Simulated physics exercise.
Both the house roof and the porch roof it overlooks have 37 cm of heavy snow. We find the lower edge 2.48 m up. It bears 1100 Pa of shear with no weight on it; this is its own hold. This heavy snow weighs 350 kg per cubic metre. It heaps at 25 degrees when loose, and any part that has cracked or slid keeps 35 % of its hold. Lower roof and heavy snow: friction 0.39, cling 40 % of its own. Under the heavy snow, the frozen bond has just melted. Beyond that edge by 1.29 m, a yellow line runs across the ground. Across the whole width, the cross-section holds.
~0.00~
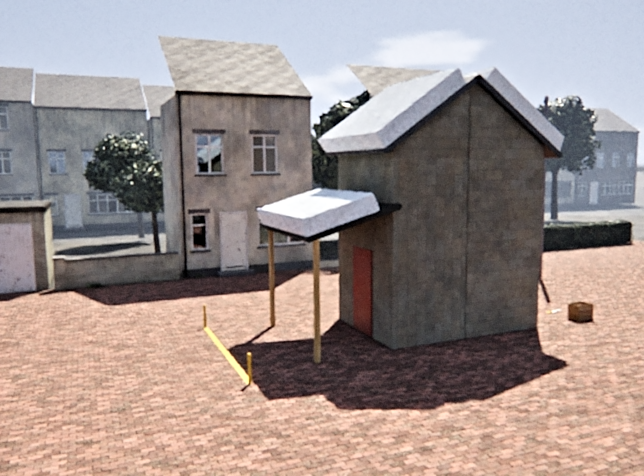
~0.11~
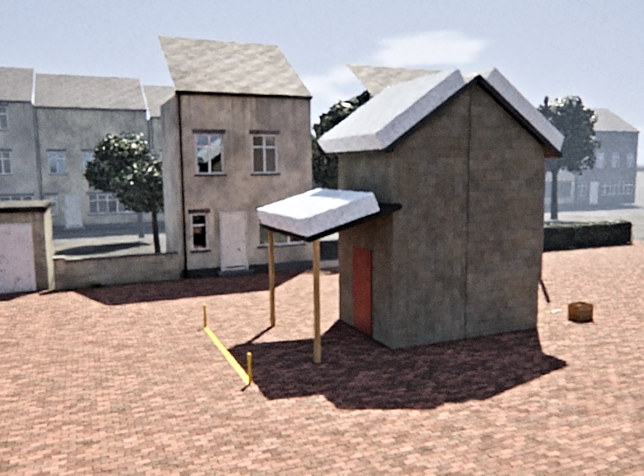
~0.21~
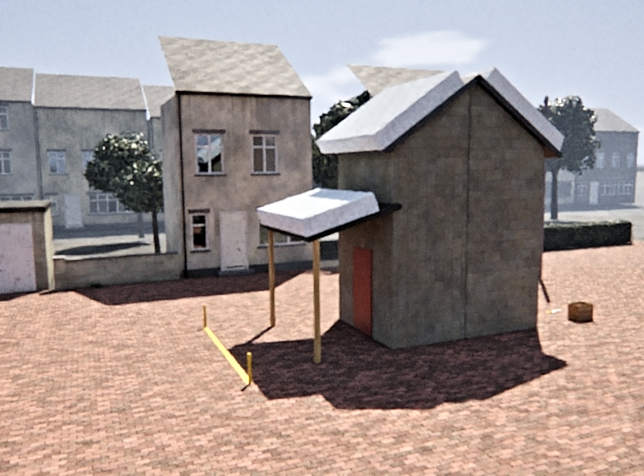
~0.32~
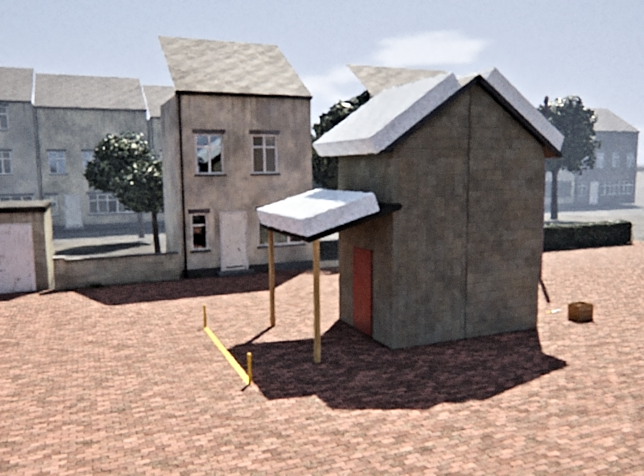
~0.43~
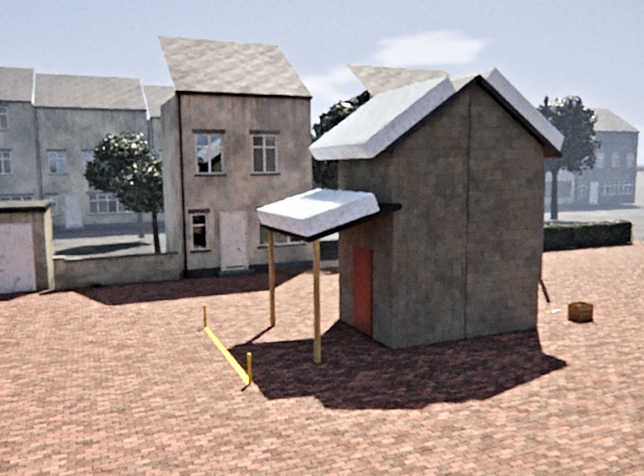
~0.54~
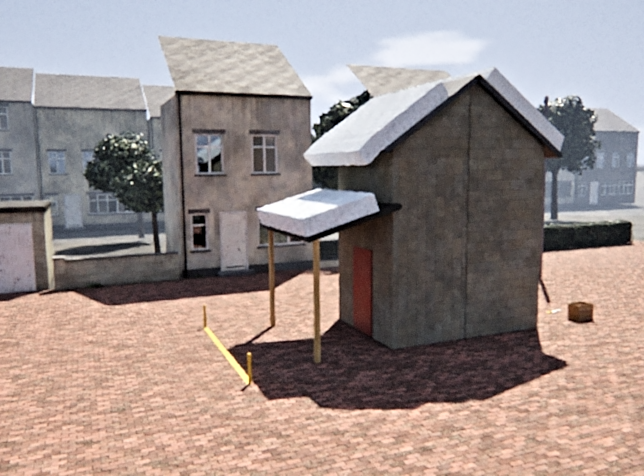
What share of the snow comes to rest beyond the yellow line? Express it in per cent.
Roughly 38 per cent of it.
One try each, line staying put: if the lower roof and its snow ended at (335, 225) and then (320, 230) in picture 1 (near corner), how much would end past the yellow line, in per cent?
The first try gives 35 percent and the second gives 45 percent.
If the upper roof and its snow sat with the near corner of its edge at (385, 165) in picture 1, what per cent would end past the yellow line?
That would come to around 30 %.
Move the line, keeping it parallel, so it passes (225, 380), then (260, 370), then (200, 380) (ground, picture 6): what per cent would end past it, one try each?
Respectively 30, 50 and 22 percent would end past it.
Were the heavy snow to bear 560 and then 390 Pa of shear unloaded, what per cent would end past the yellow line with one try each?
50 in a hundred, followed by 55 in a hundred.
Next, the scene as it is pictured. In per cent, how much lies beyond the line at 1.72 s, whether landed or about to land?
Around 4 percent of it.
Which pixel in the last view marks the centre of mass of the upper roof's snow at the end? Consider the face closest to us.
It comes out near (231, 357), give or take.
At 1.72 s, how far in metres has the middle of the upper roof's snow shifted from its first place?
I'd put it near 4.0 m.
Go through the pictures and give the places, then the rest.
The first frame shows front end of the heavy snow at (384, 143).
The second frame shows front end of the heavy snow at (383, 132), its middle shifted 1.8 cm.
The third frame shows front end of the heavy snow at (381, 146), its middle shifted 7.5 cm, 3 % of it past the upper edge, in one piece.
The fourth frame shows front end of the heavy snow at (377, 149), its middle shifted 17 cm, 8 % of it past the upper edge, in one piece.
The fifth frame shows front end of the heavy snow at (372, 139), its middle shifted 31 cm, 14 % of it past the upper edge, in one piece.
The sixth frame shows front end of the heavy snow at (365, 147), its middle shifted 50 cm, 22 % of it past the upper edge, cracking.
By 1.08 s, none is below the lower edge and 0 % is past the line.
By 1.72 s, 32 % is below the lower edge and 4 % is past the line.
By 2.36 s, 67 % is below the lower edge and 37 % is past the line.
By 3.00 s, 75 % is below the lower edge and 38 % is past the line.
By 3.70 s, at the end, 75 % is below the lower edge and 38 % is past the line.
